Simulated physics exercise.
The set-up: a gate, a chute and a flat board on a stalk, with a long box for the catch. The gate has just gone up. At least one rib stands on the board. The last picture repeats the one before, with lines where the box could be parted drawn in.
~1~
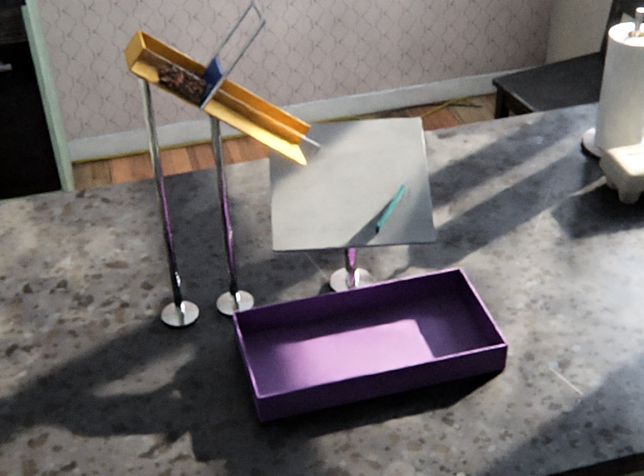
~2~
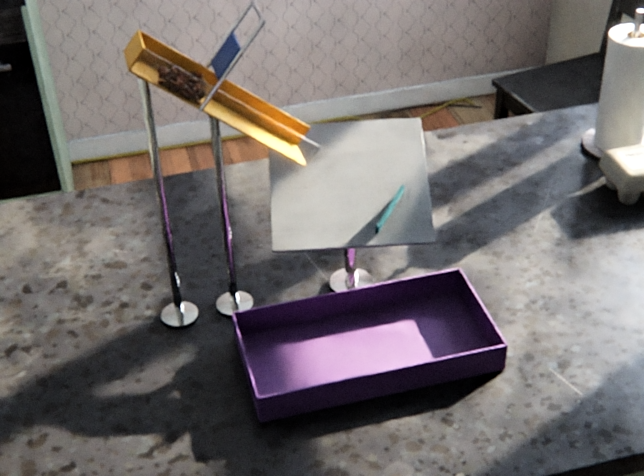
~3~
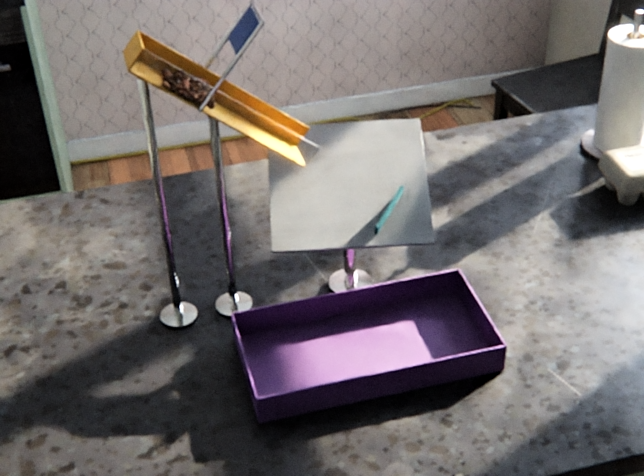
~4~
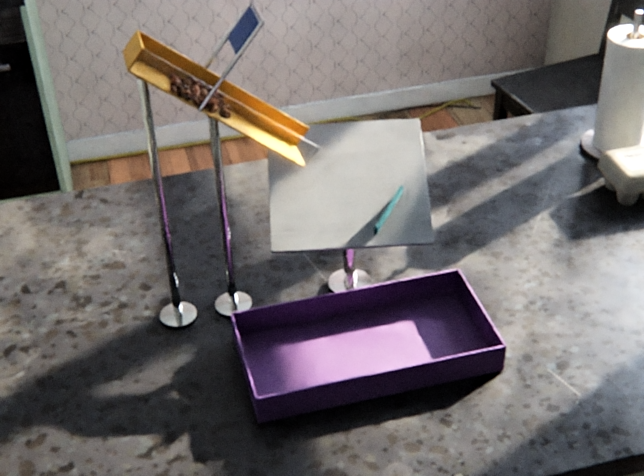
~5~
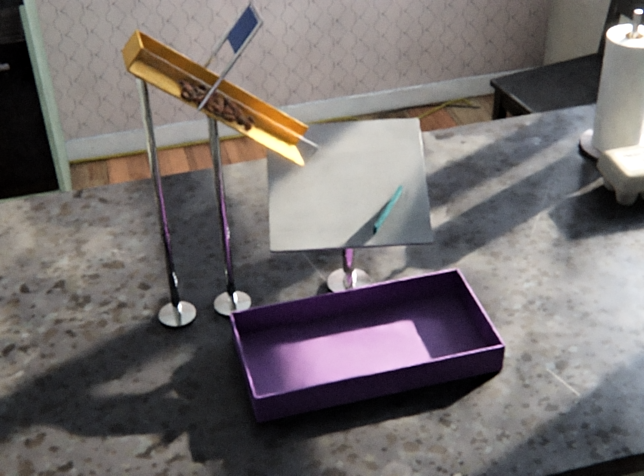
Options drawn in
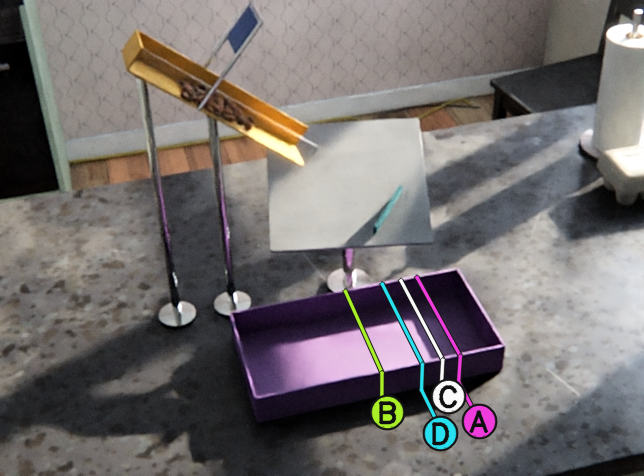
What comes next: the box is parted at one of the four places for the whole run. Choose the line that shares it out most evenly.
Best: B.
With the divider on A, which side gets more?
The left side.
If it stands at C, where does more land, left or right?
Left.
On the marked copy, line A crosses the front rim at (459, 355); line B crosses the front rim at (381, 371); line C crosses the front rim at (442, 358); line D crosses the front rim at (422, 363).
If A is chosen, of what is caught, nearly all on the left of the divider, a stray few on the right.
If B is chosen, of what is caught, about half on the left of the divider, about half on the right.
If C is chosen, of what is caught, nearly all on the left of the divider, a stray few on the right.
If D is chosen, of what is caught, nearly all on the left of the divider, a stray few on the right.
